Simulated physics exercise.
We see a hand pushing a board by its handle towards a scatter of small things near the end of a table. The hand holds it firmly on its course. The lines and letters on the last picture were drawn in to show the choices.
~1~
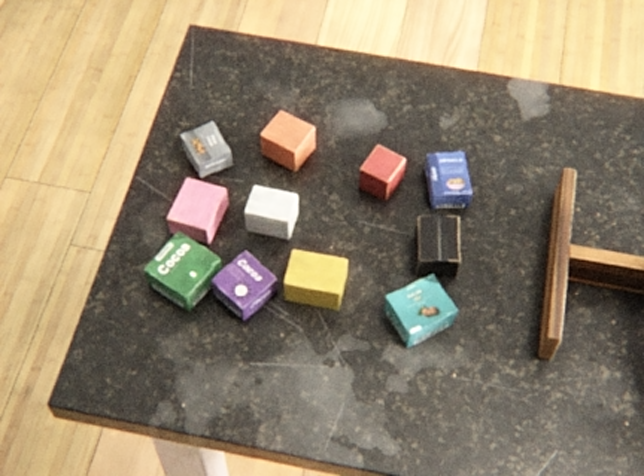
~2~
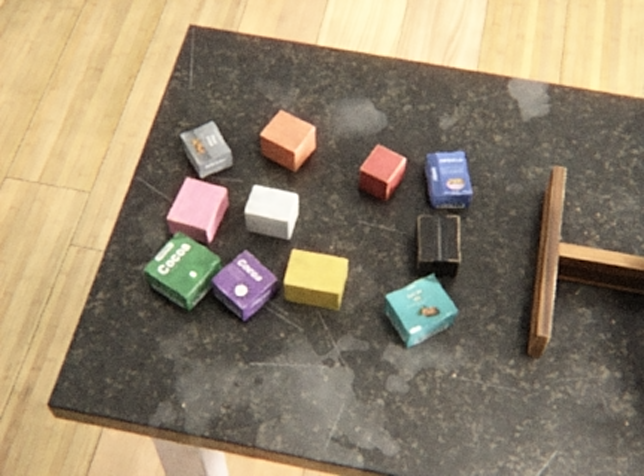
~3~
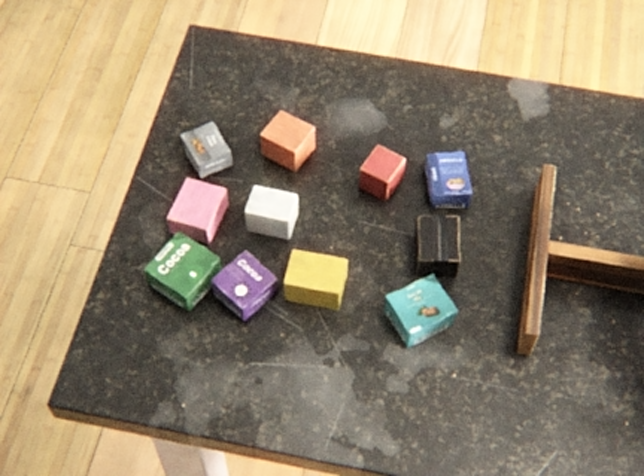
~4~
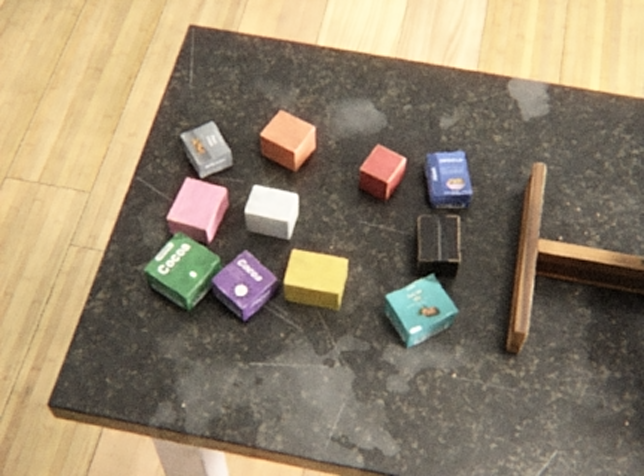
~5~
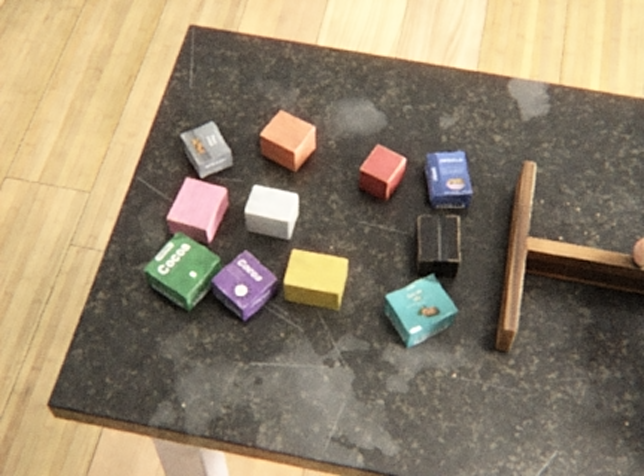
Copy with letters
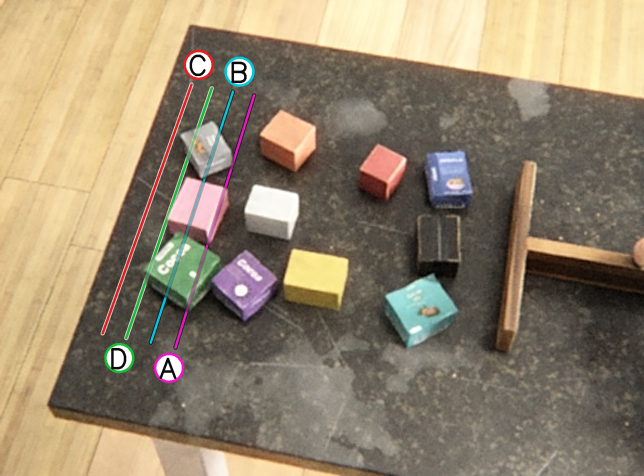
To begin with, small coloured blocks and packets lie scattered on a dark speckled tabletop, with a wooden board on a handle standing to their right. The board then slides steadily left, narrowing the gap to the untouched, motionless items, and finally part of a hand shows on the handle at the right edge.
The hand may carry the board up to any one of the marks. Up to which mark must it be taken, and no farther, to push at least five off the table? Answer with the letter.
Up to line D.
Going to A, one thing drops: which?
The pink block.
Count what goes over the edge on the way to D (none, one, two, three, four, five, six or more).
Six or more.
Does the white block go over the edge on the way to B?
By then, no.
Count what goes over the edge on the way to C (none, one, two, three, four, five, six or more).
In all, six or more.
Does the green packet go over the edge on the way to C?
By then, yes.
On the marked copy, A at (218, 212); B at (195, 207); C at (151, 199); D at (172, 203).
Following D. Soon after the start, board (393, 218); green packet (173, 270); purple packet (227, 275).
Later, board (269, 196); pink block (158, 203); green packet (131, 286).
In the end, board (173, 179); pink block over the edge; red block over the edge; six fallen.
As for the rest, A drops only one; B drops only three; C drops six, but is farther than needed.
